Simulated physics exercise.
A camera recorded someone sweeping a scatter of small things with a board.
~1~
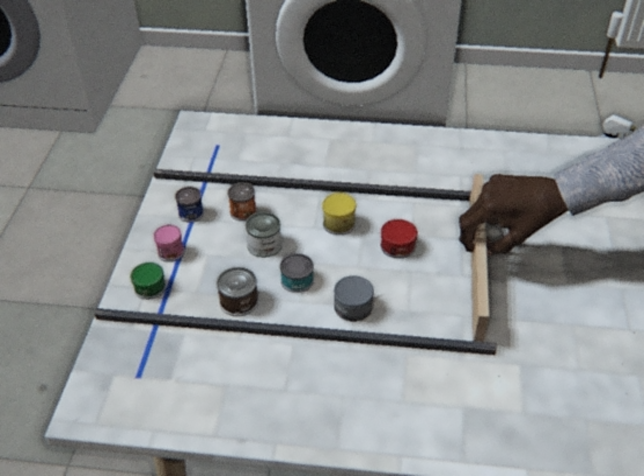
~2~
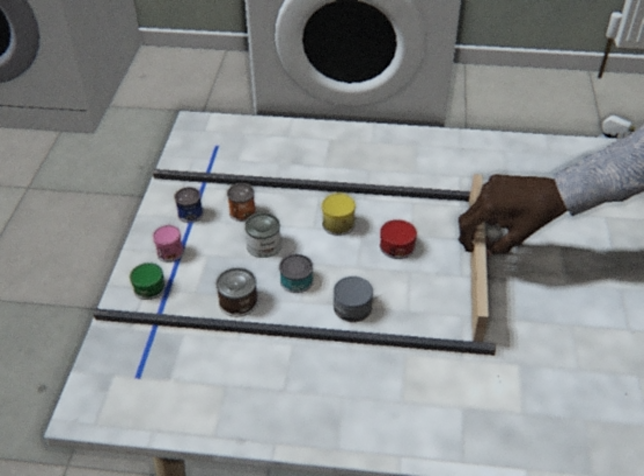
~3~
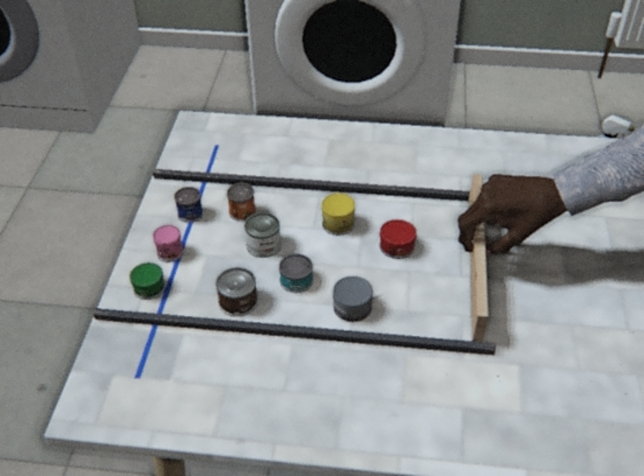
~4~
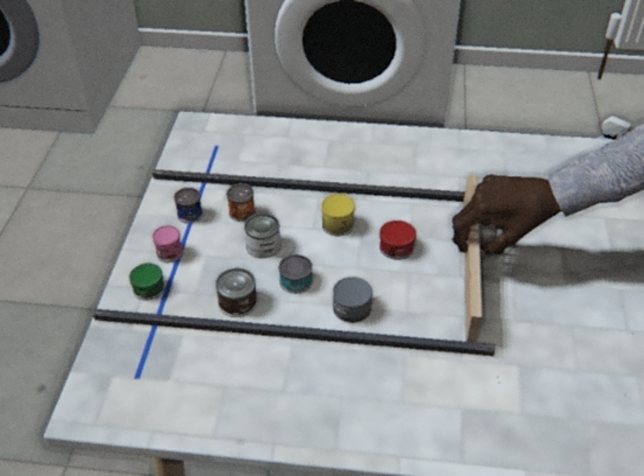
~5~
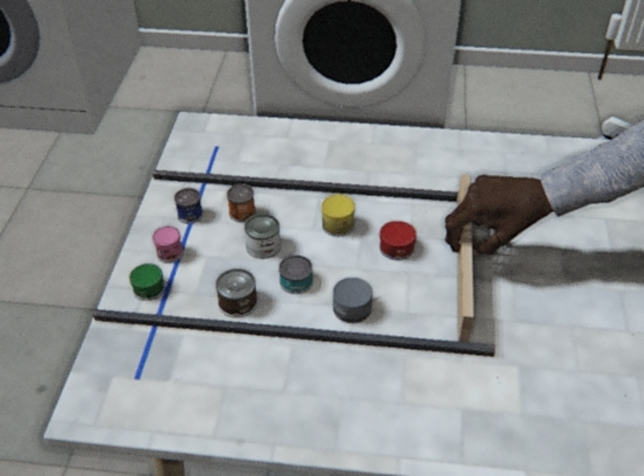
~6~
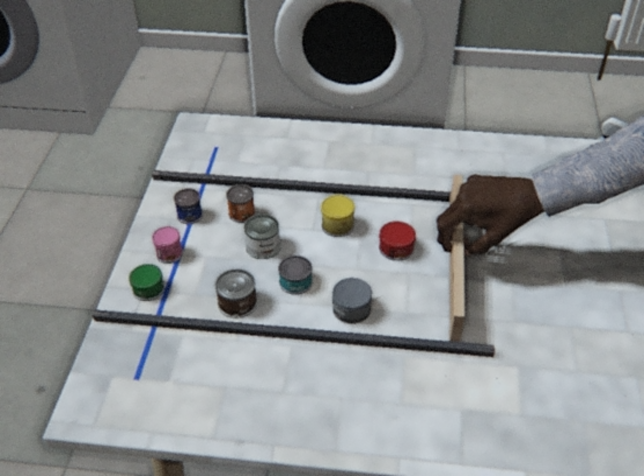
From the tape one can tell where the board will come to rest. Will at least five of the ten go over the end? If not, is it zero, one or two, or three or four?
The way I see it, one or two of them end up off the end.
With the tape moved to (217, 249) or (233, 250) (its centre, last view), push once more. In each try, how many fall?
Per try: 0; 0.
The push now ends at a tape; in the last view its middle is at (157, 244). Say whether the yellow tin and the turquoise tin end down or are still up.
The yellow tin stays where it is; the turquoise tin stays where it is.
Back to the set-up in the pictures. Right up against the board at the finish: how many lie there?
The count comes out at 4.
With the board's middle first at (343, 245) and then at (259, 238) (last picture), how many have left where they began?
Tally at point one: 3; at point two: 7.
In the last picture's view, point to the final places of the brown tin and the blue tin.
In the last picture the brown tin sits around (104, 288) and the blue tin around (147, 207).
Early on, none off yet; green tin at rest near (147, 282); pink tin at rest near (168, 245); blue tin at rest near (188, 206).
Finally, the number that fall off is one or two; lost, green tin.
